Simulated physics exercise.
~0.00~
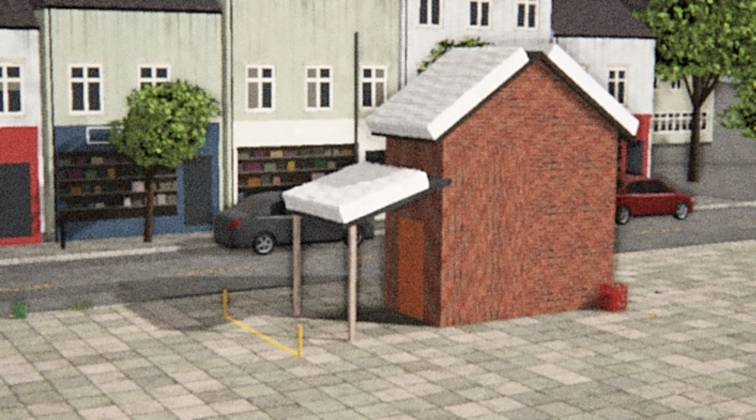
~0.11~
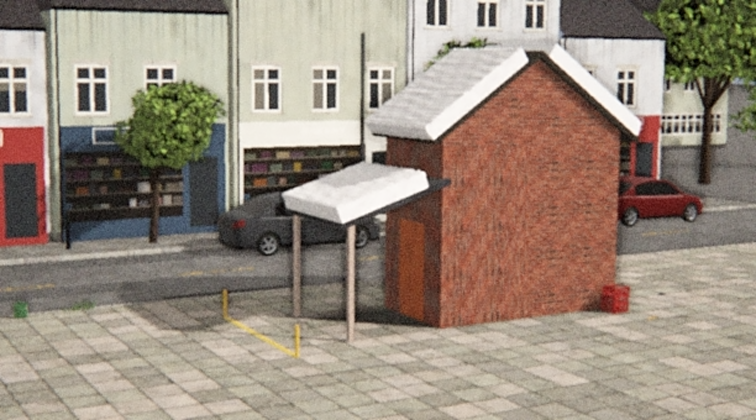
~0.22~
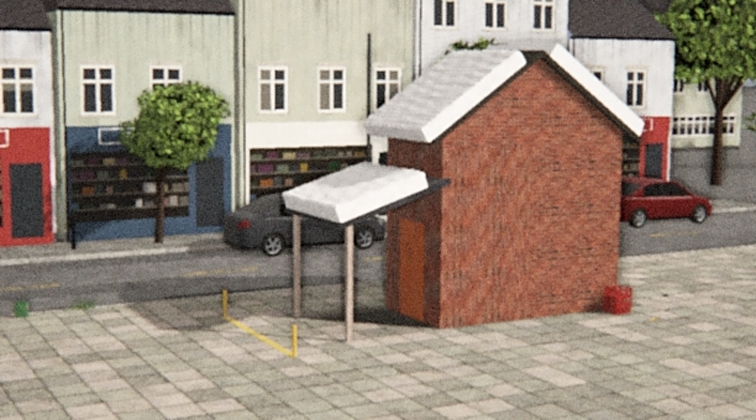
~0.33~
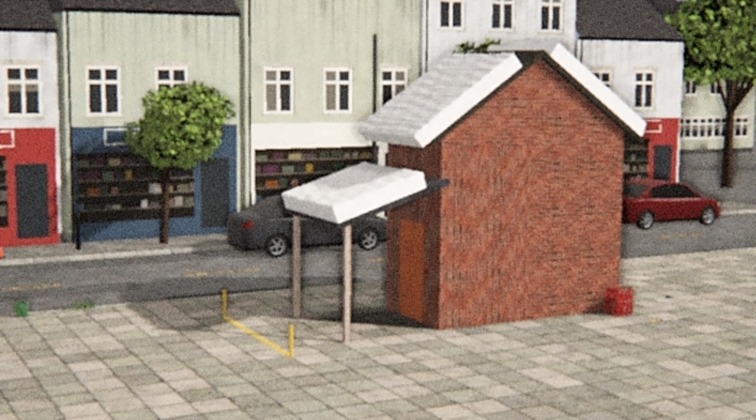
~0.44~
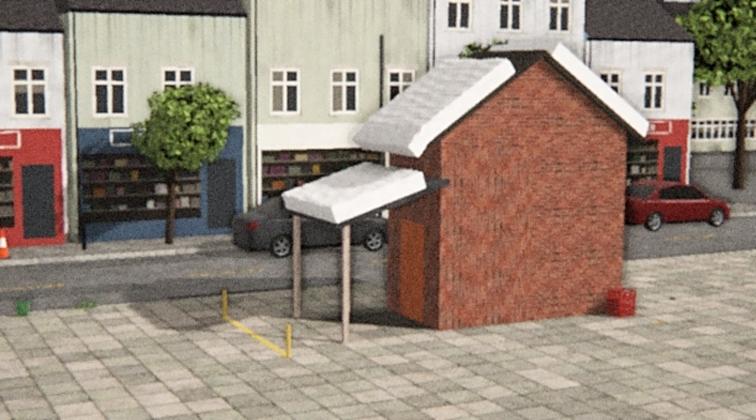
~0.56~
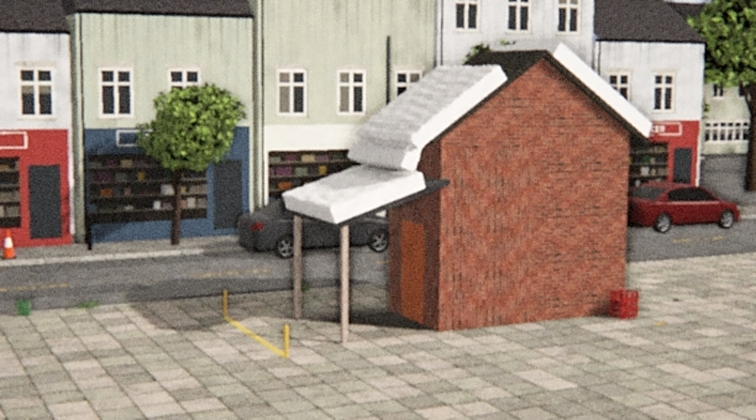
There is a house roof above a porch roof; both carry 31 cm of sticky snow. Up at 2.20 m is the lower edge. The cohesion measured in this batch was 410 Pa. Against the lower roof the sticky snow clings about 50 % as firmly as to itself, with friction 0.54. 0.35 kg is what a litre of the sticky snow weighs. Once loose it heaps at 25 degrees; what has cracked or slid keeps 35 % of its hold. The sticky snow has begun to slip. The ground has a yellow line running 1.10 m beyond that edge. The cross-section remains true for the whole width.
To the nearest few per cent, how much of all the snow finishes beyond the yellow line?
Roughly 42 %.
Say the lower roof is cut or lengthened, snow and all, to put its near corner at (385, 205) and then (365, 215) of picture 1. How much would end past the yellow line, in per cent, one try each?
Try 1: Near 45 %; try 2: Near 50 %.
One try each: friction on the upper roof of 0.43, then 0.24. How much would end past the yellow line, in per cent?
I'd expect around 25 percent, then around 35 percent.
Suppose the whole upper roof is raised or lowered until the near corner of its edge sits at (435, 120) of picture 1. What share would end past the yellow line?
It would then be around 50 percent.
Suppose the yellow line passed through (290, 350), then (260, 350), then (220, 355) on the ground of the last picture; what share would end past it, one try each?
First try 50 per cent, second 35 per cent, third 20 per cent.
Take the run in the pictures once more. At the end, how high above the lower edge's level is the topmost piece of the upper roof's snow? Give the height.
0.9 m.
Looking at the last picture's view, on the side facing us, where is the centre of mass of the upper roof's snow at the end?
Close to (262, 310) in the last picture.
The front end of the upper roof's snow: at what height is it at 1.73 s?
0.2 m, roughly.
After 1.09 s, none is below the lower edge and 0 % is past the line.
After 1.73 s, 32 % is below the lower edge and 13 % is past the line.
After 2.36 s, 61 % is below the lower edge and 41 % is past the line.
After 3.00 s, 63 % is below the lower edge and 42 % is past the line.
After 3.30 s, 63 % is below the lower edge and 42 % is past the line.
